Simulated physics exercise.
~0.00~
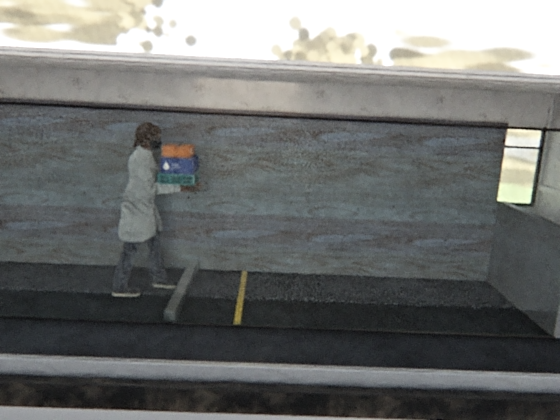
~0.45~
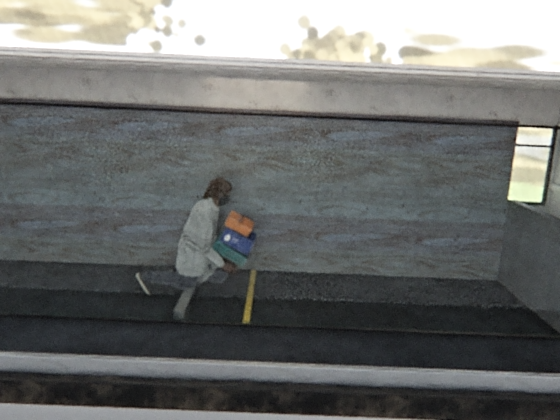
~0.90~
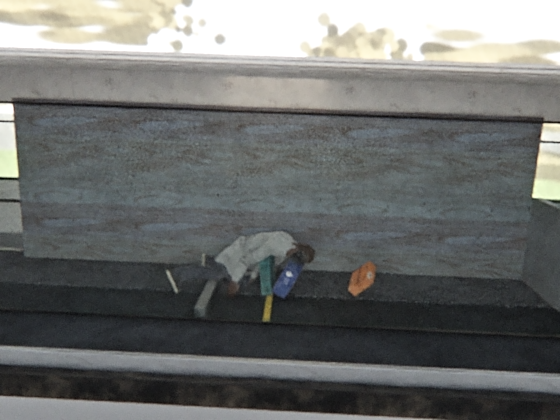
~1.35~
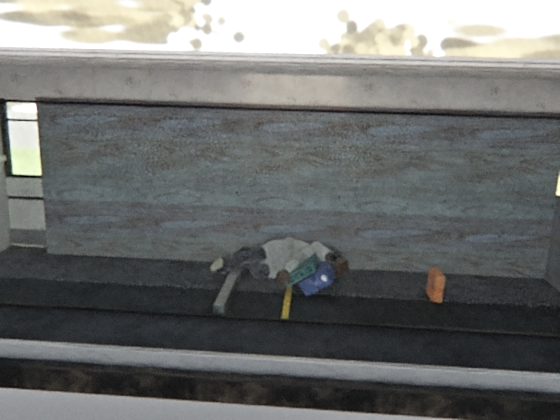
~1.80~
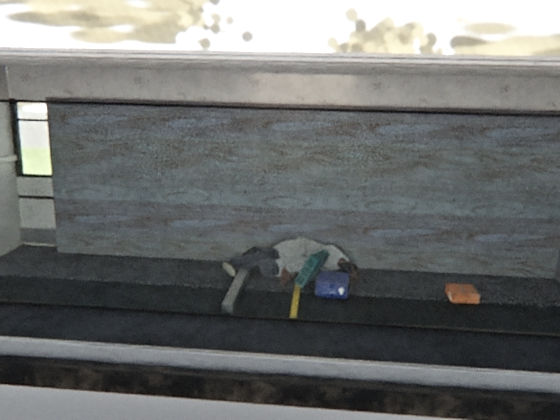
A person in a pale coat carrying a stack of three coloured boxes pitched forward over a low rail and fell flat, head past the yellow line, as the boxes spilled and the orange one came to rest farthest right.
